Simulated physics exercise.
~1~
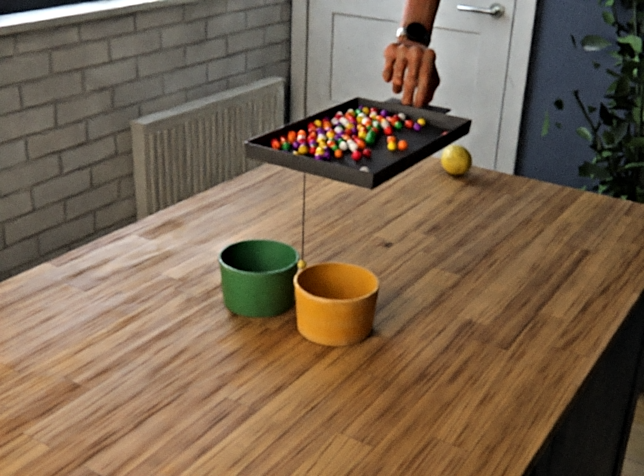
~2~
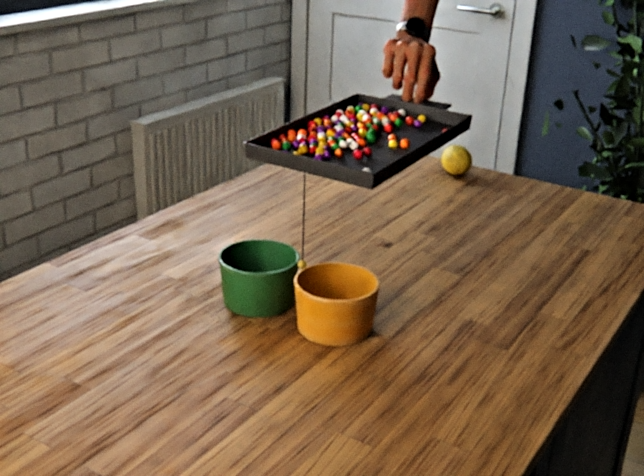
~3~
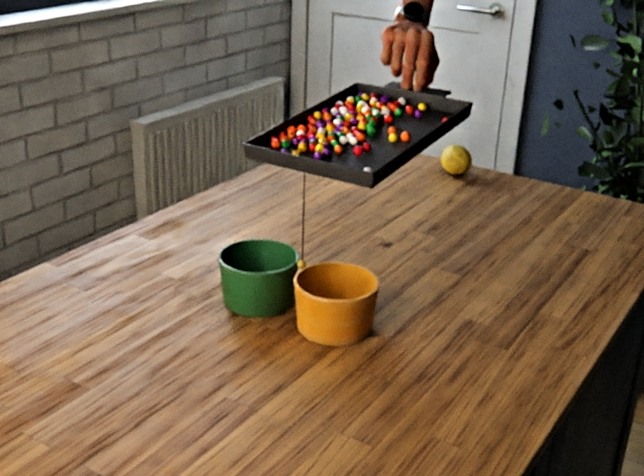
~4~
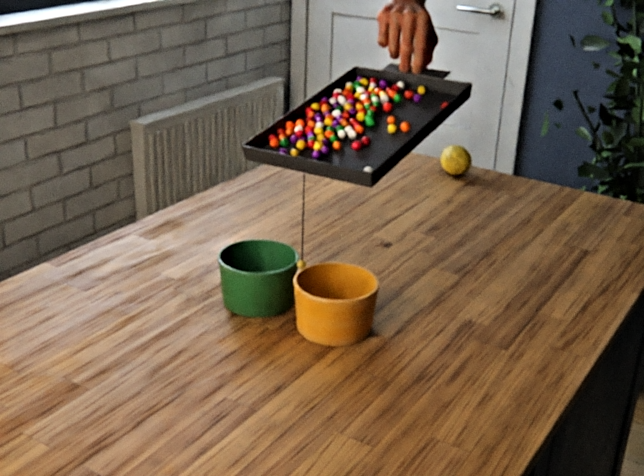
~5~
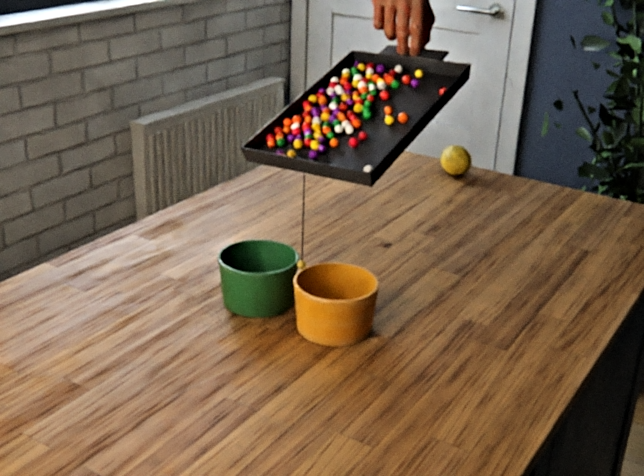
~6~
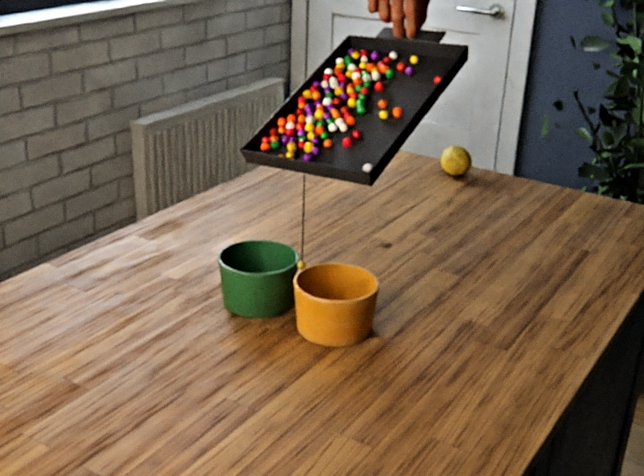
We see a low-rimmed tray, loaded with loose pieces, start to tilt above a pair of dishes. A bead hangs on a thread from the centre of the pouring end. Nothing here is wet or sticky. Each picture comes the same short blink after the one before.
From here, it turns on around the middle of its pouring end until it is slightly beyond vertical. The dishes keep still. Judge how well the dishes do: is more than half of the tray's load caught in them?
No, less than half is caught.
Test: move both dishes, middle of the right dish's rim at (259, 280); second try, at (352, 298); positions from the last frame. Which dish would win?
Result, try one: The dish further right; try two: The dish further left.
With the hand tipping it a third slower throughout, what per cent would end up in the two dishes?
That works out at roughly 10 per cent.
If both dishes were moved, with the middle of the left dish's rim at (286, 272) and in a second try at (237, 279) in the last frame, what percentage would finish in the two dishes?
Trial 1 10%, trial 2 80%.
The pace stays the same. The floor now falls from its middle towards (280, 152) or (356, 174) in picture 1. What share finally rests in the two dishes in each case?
In order, 80 in a hundred and 20 in a hundred.
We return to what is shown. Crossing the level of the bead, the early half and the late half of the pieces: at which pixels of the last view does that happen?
Around (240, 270) and then (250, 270).
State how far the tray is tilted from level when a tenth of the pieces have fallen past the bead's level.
Roughly 90°.
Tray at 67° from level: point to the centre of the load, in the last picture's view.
The load is centred near (288, 143).
Shortly afterwards, tray tipped steeply; all but a few on the tray; a little in the air.
Next, tray tipped past a quarter turn; near a third on the tray; only a few in the left dish; near a third outside both; near a third in the air.
Some moments later, tray tipped past a quarter turn; a little in the left dish; all but a few outside both.
In the end, tray tipped past a quarter turn; none at all in the right dish; a little in the left dish; all but a few outside both.
